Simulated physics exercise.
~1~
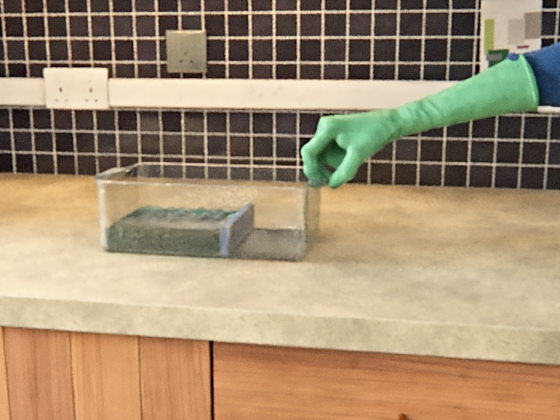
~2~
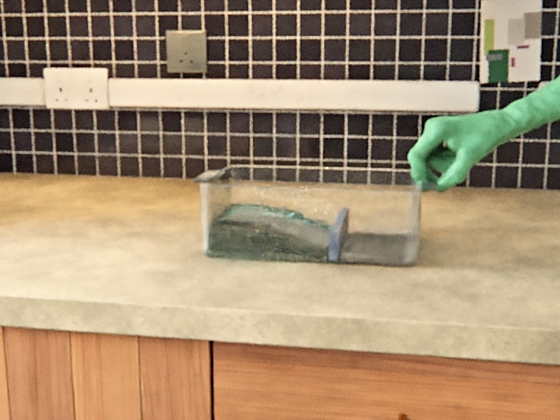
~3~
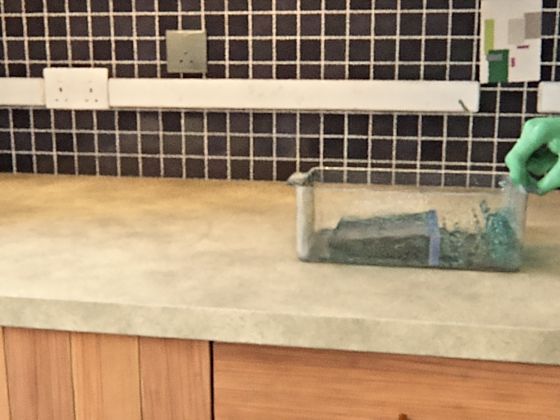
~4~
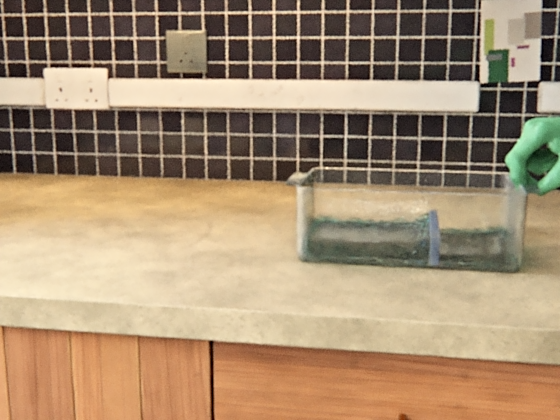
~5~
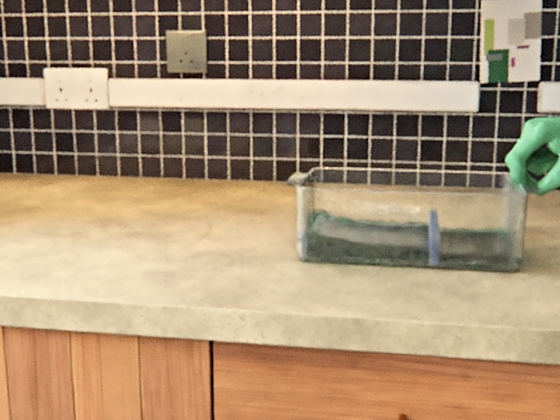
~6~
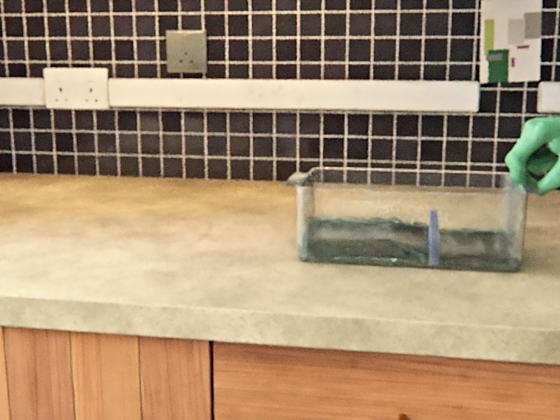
On a kitchen counter, a gloved hand pulls a divided glass box right, sloshing some water over its divider.
